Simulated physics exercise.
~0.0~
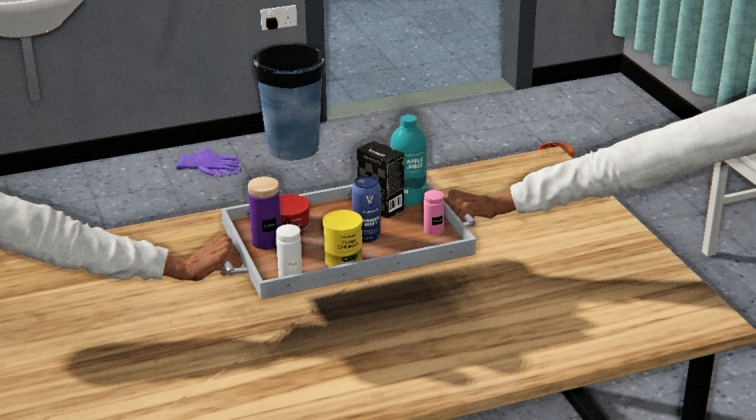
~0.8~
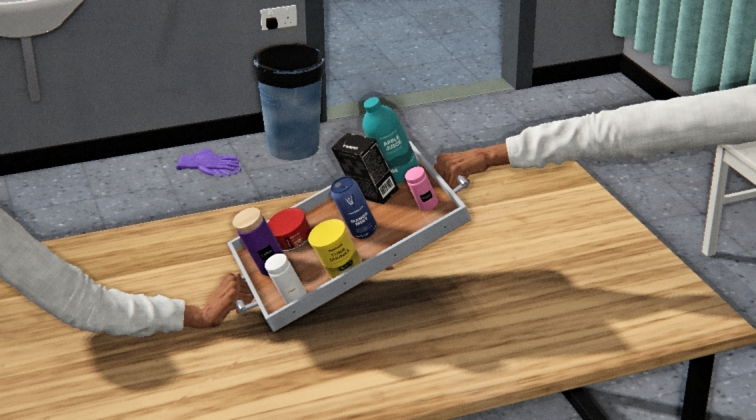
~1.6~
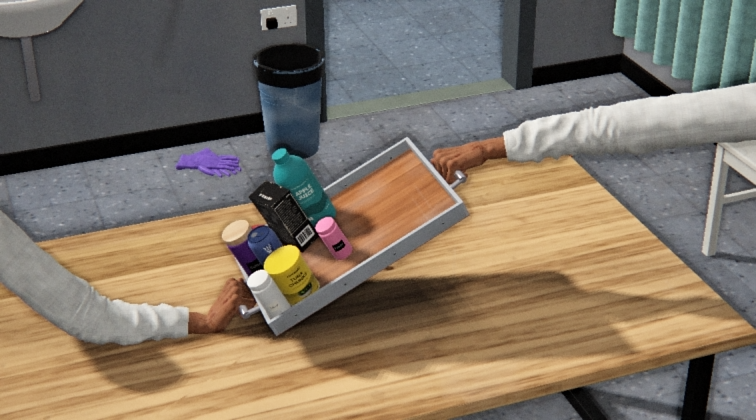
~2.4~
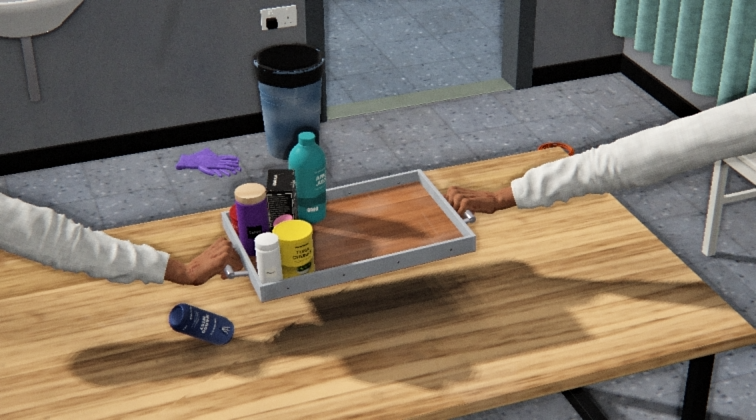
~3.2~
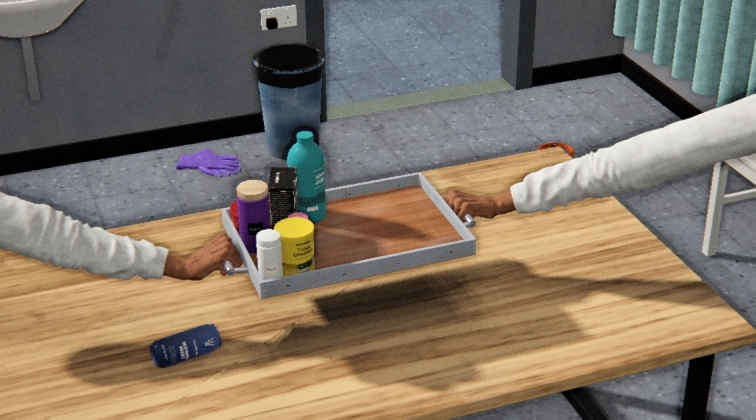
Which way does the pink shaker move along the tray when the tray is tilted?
The pink shaker moves to the left, towards the lowered end of the tray.
